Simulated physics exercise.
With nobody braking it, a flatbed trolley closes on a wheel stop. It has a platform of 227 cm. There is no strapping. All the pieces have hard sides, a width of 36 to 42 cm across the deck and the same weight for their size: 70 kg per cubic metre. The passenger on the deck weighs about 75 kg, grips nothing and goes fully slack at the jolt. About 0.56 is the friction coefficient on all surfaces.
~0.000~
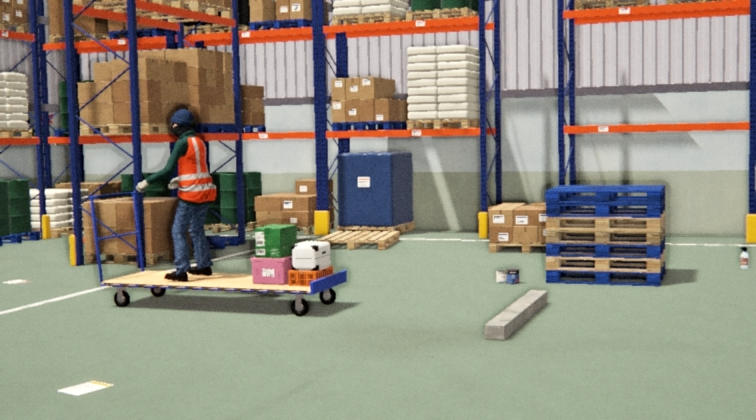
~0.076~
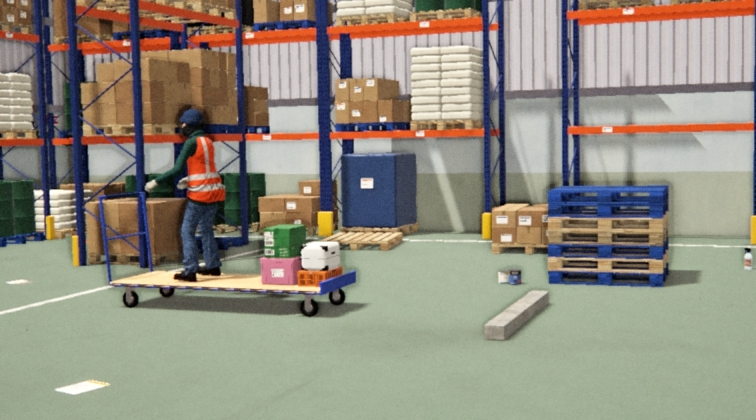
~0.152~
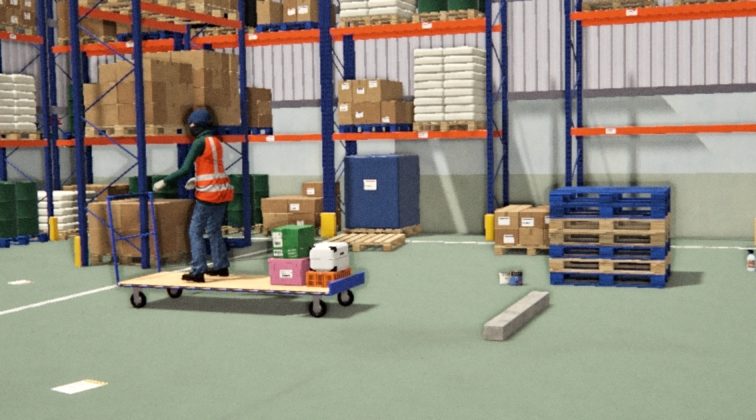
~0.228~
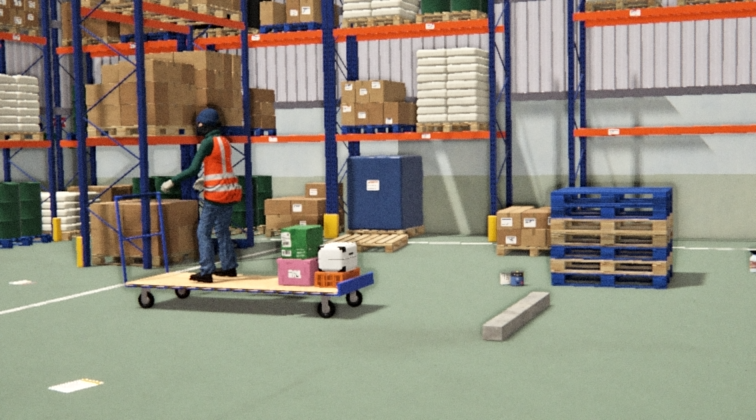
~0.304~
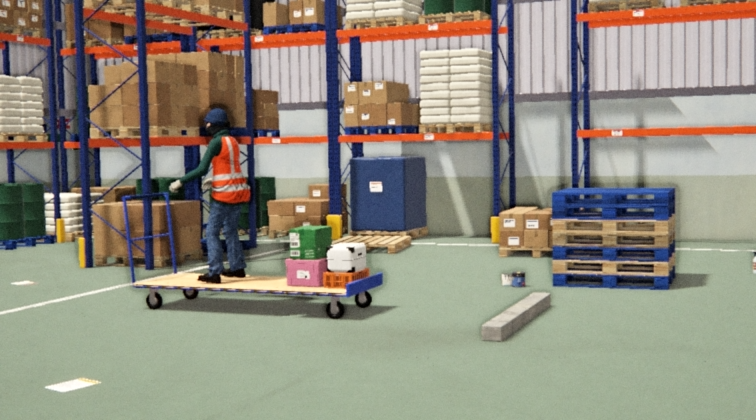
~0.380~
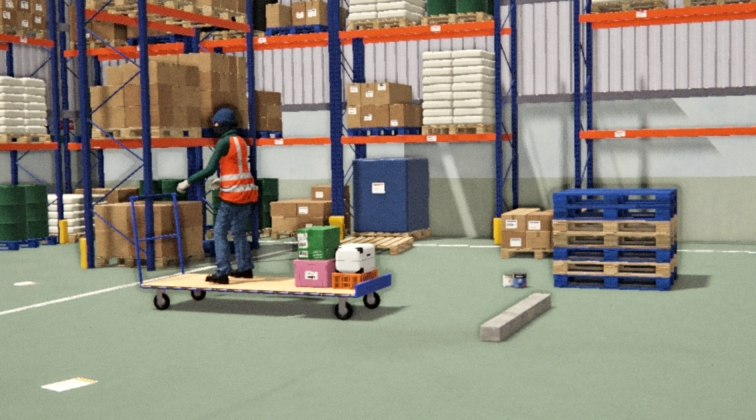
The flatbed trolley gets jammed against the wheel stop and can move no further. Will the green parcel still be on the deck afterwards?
It is never separated from the deck.
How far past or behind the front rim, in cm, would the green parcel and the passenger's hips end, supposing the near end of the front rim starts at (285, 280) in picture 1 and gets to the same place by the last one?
Green 10 past, hips 50 behind.
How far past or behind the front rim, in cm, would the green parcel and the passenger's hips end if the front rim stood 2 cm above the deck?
So the green one ends 40 cm short of the rim, and the hips end 90 cm short of it.
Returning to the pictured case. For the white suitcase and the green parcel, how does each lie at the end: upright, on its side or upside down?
The white one ends wrong way up and the green one right way up.
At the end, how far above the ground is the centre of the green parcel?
Its centre ends some 65 cm up.
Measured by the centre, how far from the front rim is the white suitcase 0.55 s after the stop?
Roughly 5 cm past it.
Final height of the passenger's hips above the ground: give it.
Hip height: Approx. 40 cm.
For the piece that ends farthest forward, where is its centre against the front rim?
Past the rim by around 50 cm.
Impact comes at 1.51 s.
After 1.76 s the green parcel is 41 cm behind the rim, tilted 0°, near (473, 247) in the last picture's view.
After 2.06 s the green parcel is 40 cm behind the rim, tilted 5°, near (475, 246) in the last picture's view.
After 2.51 s the green parcel is 42 cm behind the rim, tilted 0°, near (473, 246) in the last picture's view.
Final state at 3.2 s, past the rim, white suitcase; behind it, pink tote, orange crate, green parcel and the passenger's hips.
